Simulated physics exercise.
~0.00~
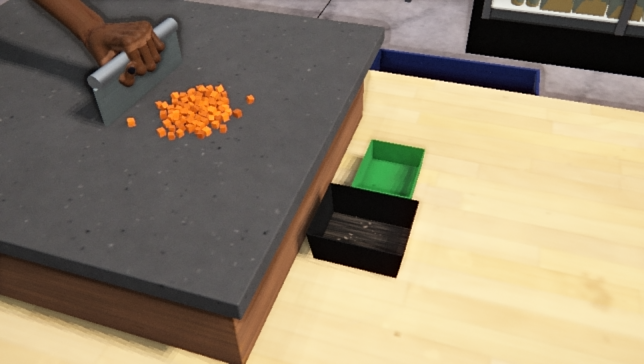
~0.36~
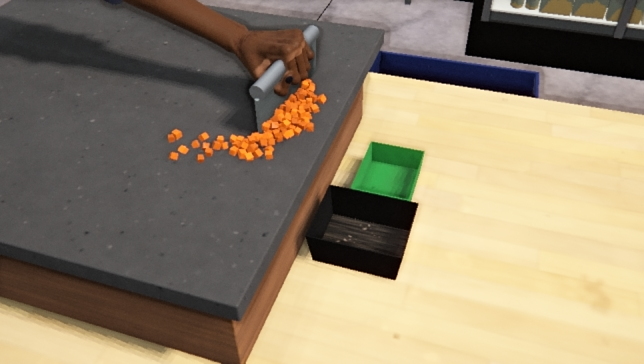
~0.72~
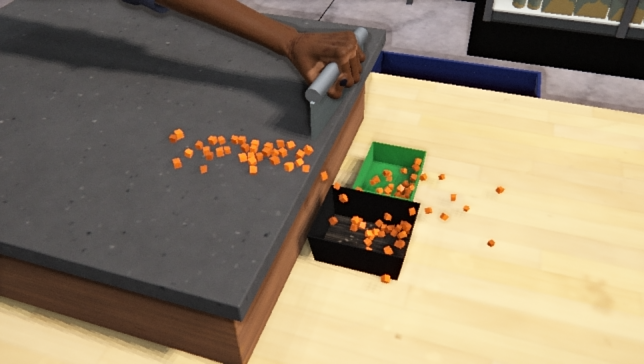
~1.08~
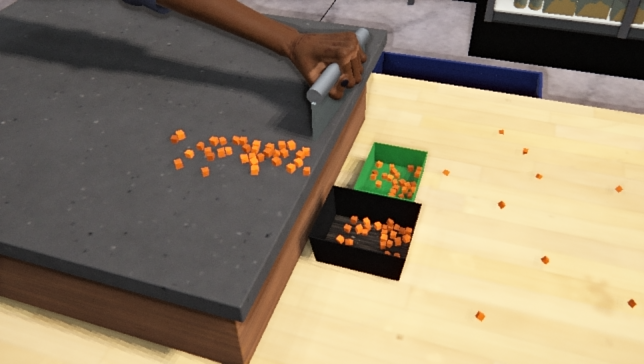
A hand holding a gray scraper pushes a loose pile of small orange carrot cubes to the right across a dark, speckled countertop. The pile stretches out as the blade nears the edge, with some cubes trailing behind. The scraper halts at the edge, and many cubes spill over toward a green tin and a black tin set below. Some land inside both tins, while others scatter across the pale wooden surface to the right. At the end, the hand stays at the edge, both tins hold cubes, and a sizable group remains on the countertop.
